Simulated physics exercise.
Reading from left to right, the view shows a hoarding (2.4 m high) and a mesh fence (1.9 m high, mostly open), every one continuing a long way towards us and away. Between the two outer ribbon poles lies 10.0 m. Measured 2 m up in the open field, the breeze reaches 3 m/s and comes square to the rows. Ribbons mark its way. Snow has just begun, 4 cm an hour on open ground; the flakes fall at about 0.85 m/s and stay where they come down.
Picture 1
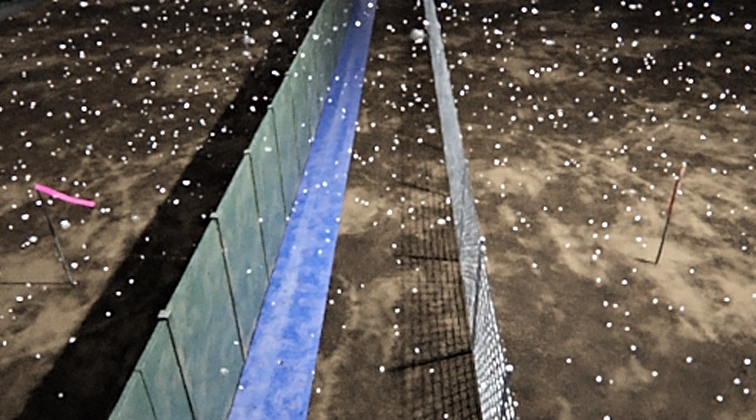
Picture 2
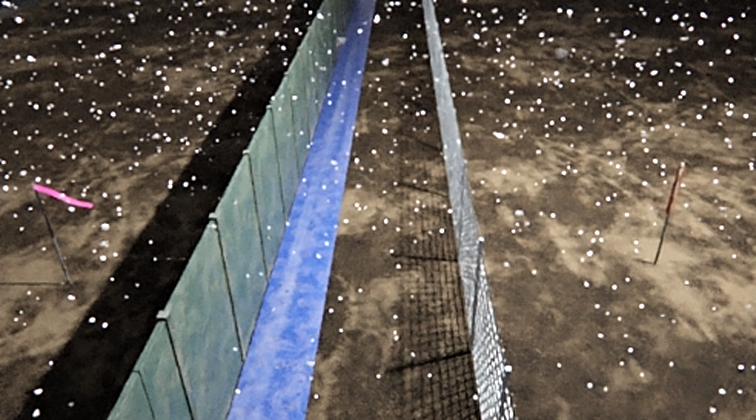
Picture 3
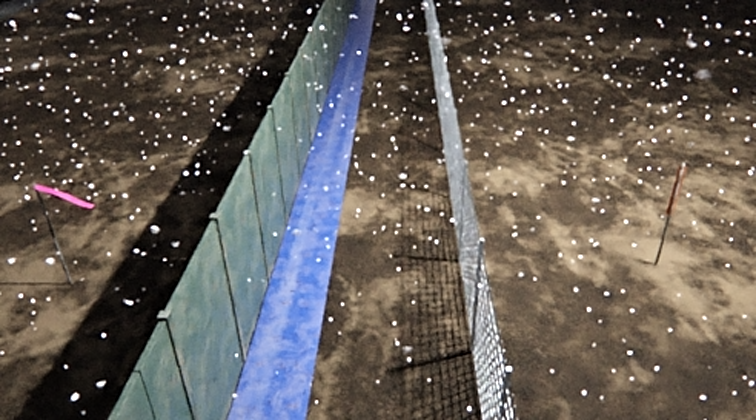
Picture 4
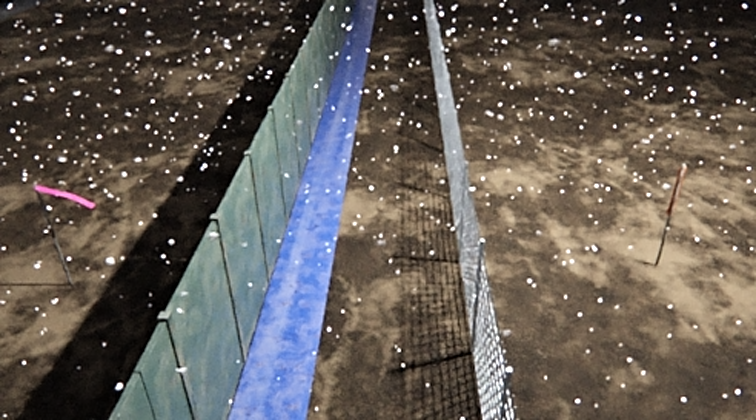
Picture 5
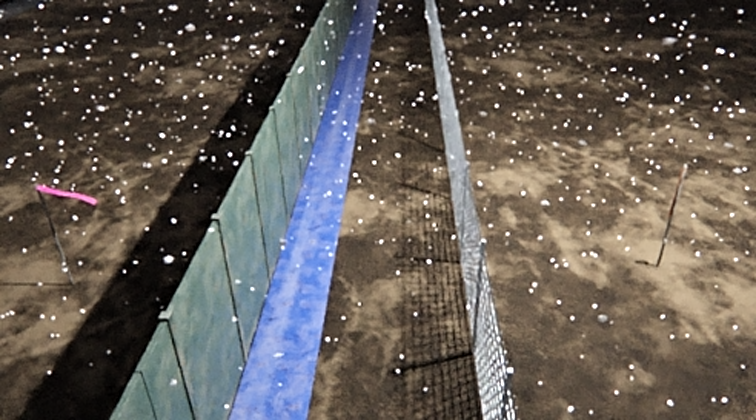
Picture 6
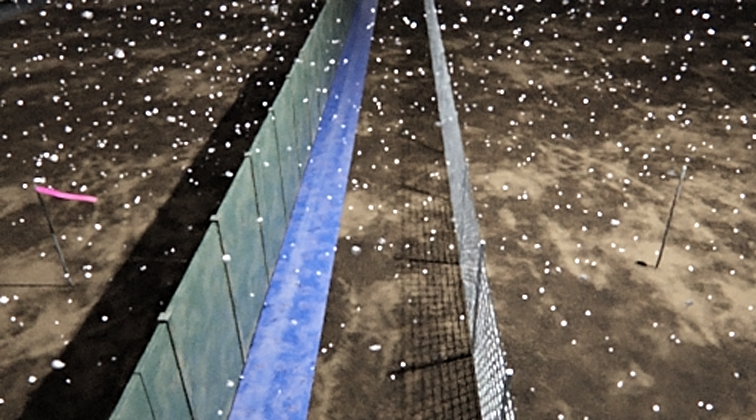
A long blue strip runs between a grey-green hoarding on the left and a pale mesh fence on the right, seen from above across patchy brown ground. A pink ribbon streams rightward from a thin pole at far left, while a reddish one hangs nearly straight at right. White flakes sweep rightward, almost level above the rows, and the ribbons shift slightly as the camera stays still.
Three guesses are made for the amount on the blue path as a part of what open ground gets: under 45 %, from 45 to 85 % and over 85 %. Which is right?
Measured on the blue path, the amount is from 45 to 85 % of what open ground gets.
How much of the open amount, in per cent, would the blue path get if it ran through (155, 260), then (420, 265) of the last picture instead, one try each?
It would get around 110 percent the first time and around 90 percent the second.
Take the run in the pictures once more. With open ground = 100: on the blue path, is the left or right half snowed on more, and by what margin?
It's the side on the right, by some 25 points.
10 minutes on, 4 mm on the blue path, 7 mm in the open.
30 minutes on, 13 mm on the blue path, 20 mm in the open.
60 minutes on, 26 mm on the blue path, 40 mm in the open, so the blue path has 65 % of the open amount; the left half of it has 51 %, the right half 78 %.
